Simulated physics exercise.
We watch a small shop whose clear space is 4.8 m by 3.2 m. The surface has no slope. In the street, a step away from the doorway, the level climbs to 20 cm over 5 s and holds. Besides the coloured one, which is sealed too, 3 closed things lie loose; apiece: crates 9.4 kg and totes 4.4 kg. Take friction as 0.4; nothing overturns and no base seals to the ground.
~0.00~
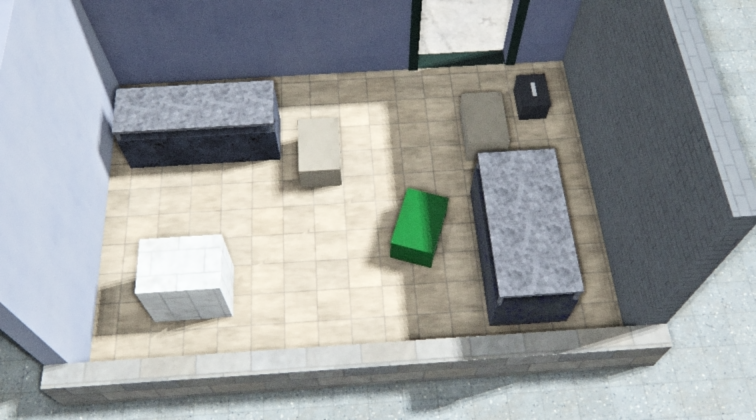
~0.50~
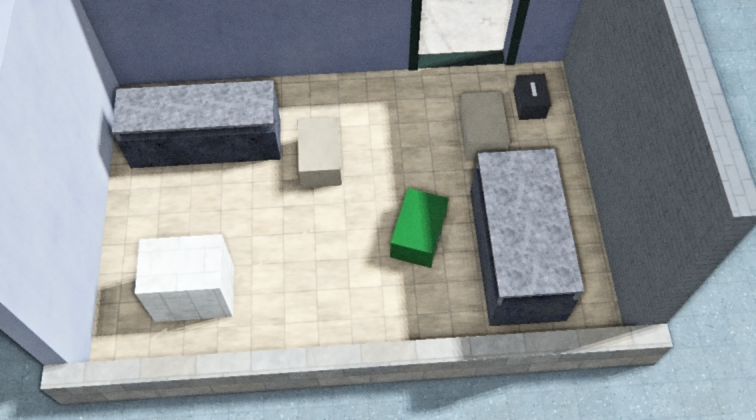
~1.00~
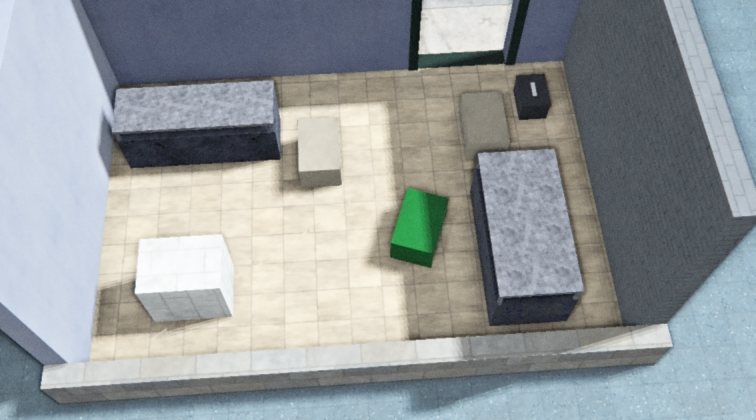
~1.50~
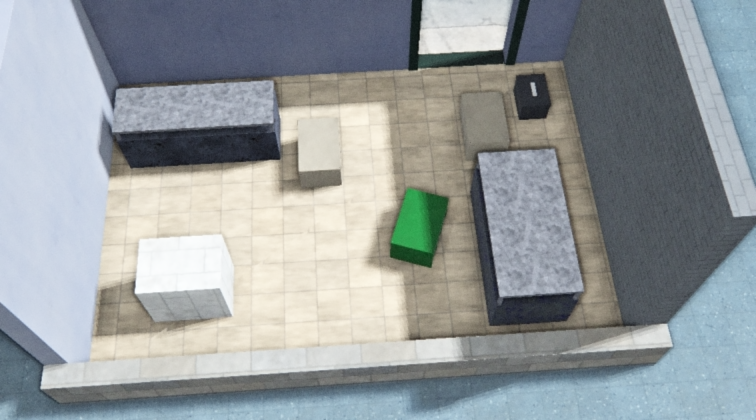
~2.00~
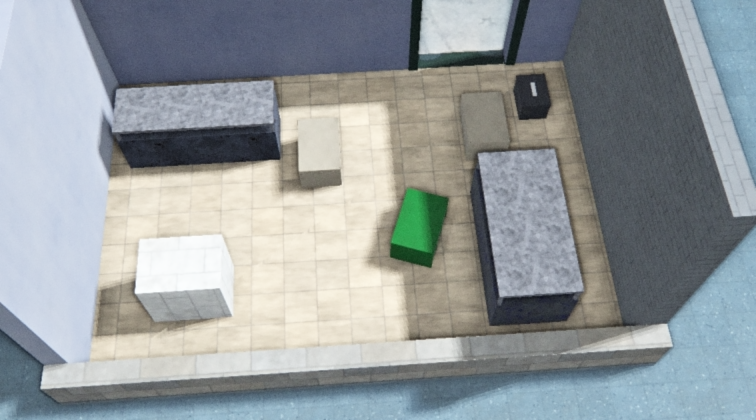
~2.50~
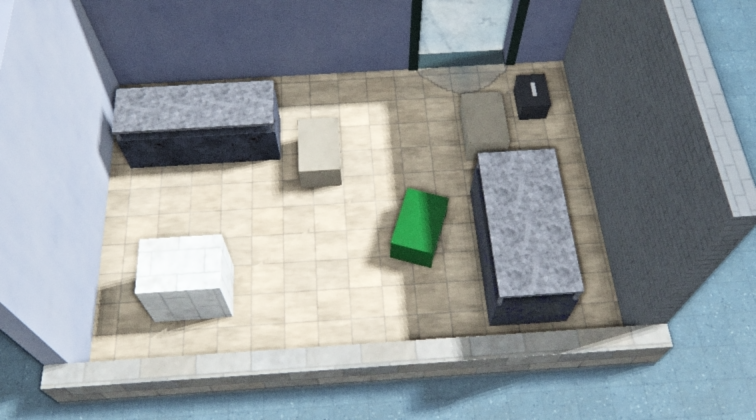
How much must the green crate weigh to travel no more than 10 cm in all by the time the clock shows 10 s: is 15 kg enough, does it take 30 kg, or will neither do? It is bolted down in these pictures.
I expect that only the larger load is enough.
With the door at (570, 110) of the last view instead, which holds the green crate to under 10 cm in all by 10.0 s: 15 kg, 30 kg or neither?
In that case the lower weight is enough.
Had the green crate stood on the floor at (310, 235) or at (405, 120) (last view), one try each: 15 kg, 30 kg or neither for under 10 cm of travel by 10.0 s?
In turn: Only the larger holds; only the larger holds.
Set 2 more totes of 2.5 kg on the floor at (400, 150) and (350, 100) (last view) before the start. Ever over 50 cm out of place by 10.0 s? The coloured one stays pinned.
In turn: More, under.
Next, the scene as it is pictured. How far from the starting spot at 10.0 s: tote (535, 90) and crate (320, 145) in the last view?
In that order: 60 cm, 20 cm.
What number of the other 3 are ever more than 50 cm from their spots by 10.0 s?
That makes 2.
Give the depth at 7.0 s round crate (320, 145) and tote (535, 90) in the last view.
Roughly 3 and 6 cm.
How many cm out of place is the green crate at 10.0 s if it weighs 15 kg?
About 80 cm.
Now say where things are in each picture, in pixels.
In the first picture, the green crate at (420, 220), on the bottom; water covers 0.0 m2; 0 of 4 have shifted.
In the second picture, the green crate at (420, 220) rests on the ground; water covers 0.0 m2; 0 of 4 have shifted.
In the third picture, the green crate at (420, 220), on the bottom; water covers 0.0 m2; 0 of 4 have shifted.
In the fourth picture, the green crate at (420, 220), on the bottom; 0.0 m2 under water; 0 of 4 have shifted.
In the fifth picture, the green crate at (420, 220) rests on the ground; 0.0 m2 under water; 0 of 4 have shifted.
In the sixth picture, the green crate at (420, 220) rests on the ground; 0.2 m2 under water; 0 of 4 have shifted.
After 3.5 s the green crate would be 0 cm from its start with 15 kg and 0 cm from its start with 30 kg; 0 cm of water round it then.
After 4.5 s the green crate would be 0 cm from its start with 15 kg and 0 cm from its start with 30 kg; 1 cm of water round it then.
After 7.0 s the green crate would be 23 cm from its start with 15 kg and 0 cm from its start with 30 kg; 4 cm of water round it then.
After 10.0 s the green crate would be 78 cm from its start with 15 kg and 0 cm from its start with 30 kg; 6 cm of water round it then.
